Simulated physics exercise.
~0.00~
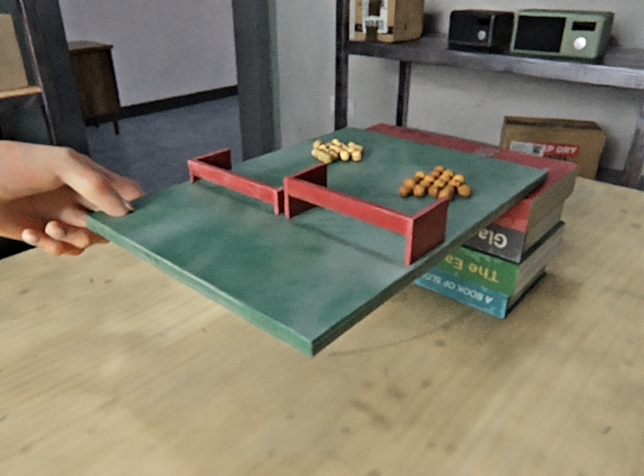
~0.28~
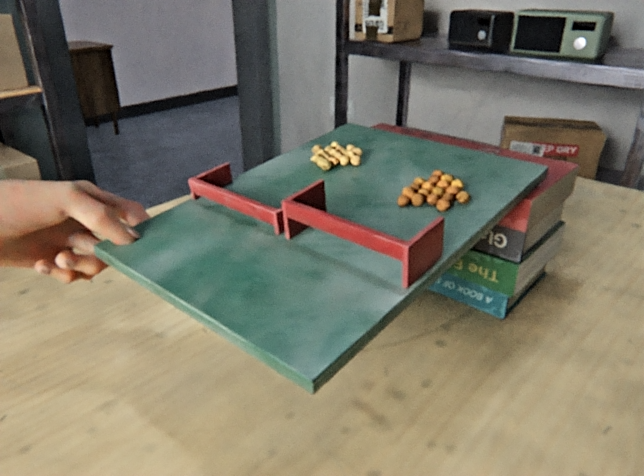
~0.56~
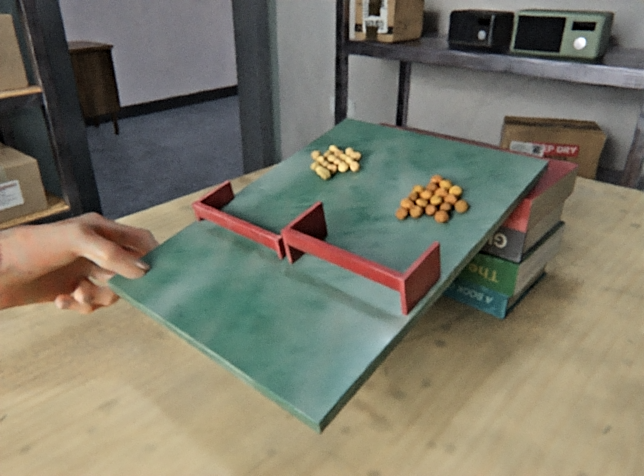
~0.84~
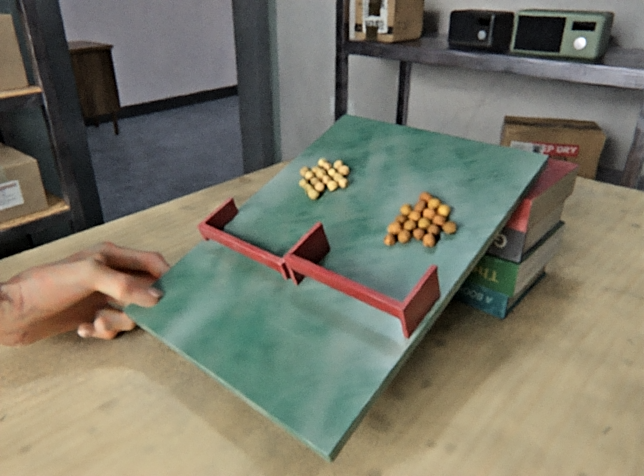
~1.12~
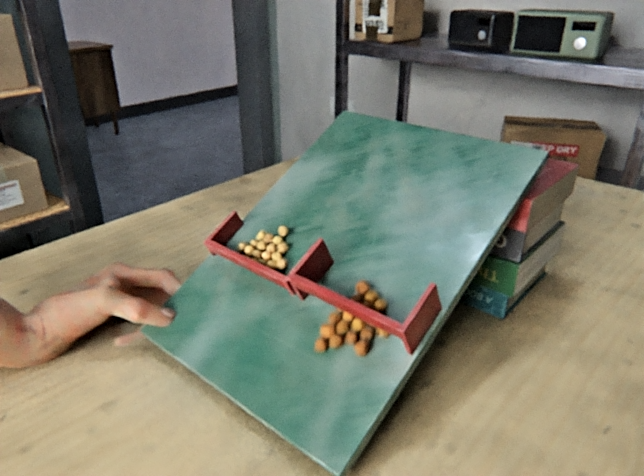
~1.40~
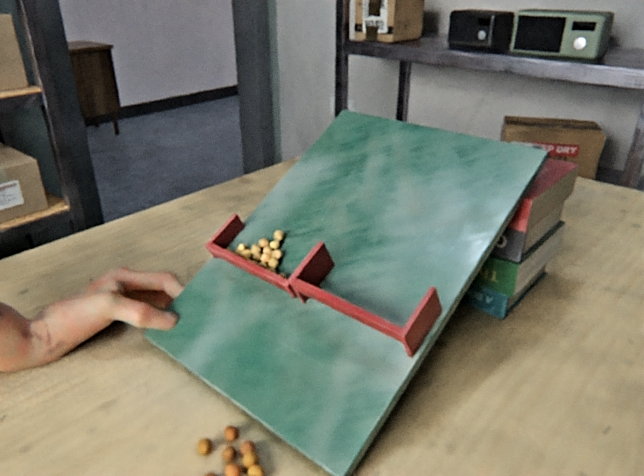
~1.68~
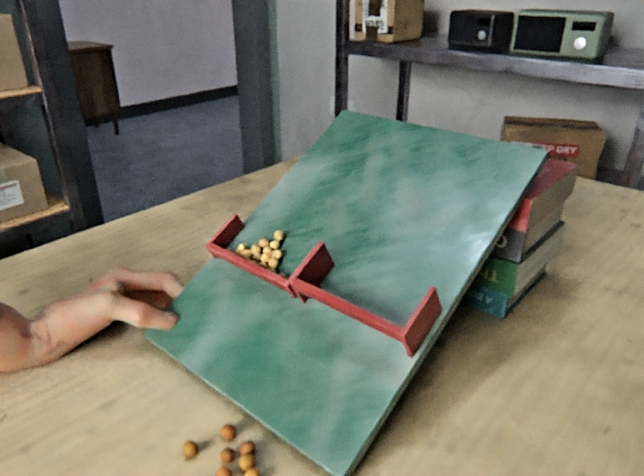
Green board tilting steeply as a hand lowers its end, orange-brown balls slipping under one red bar while pale ones stay held.
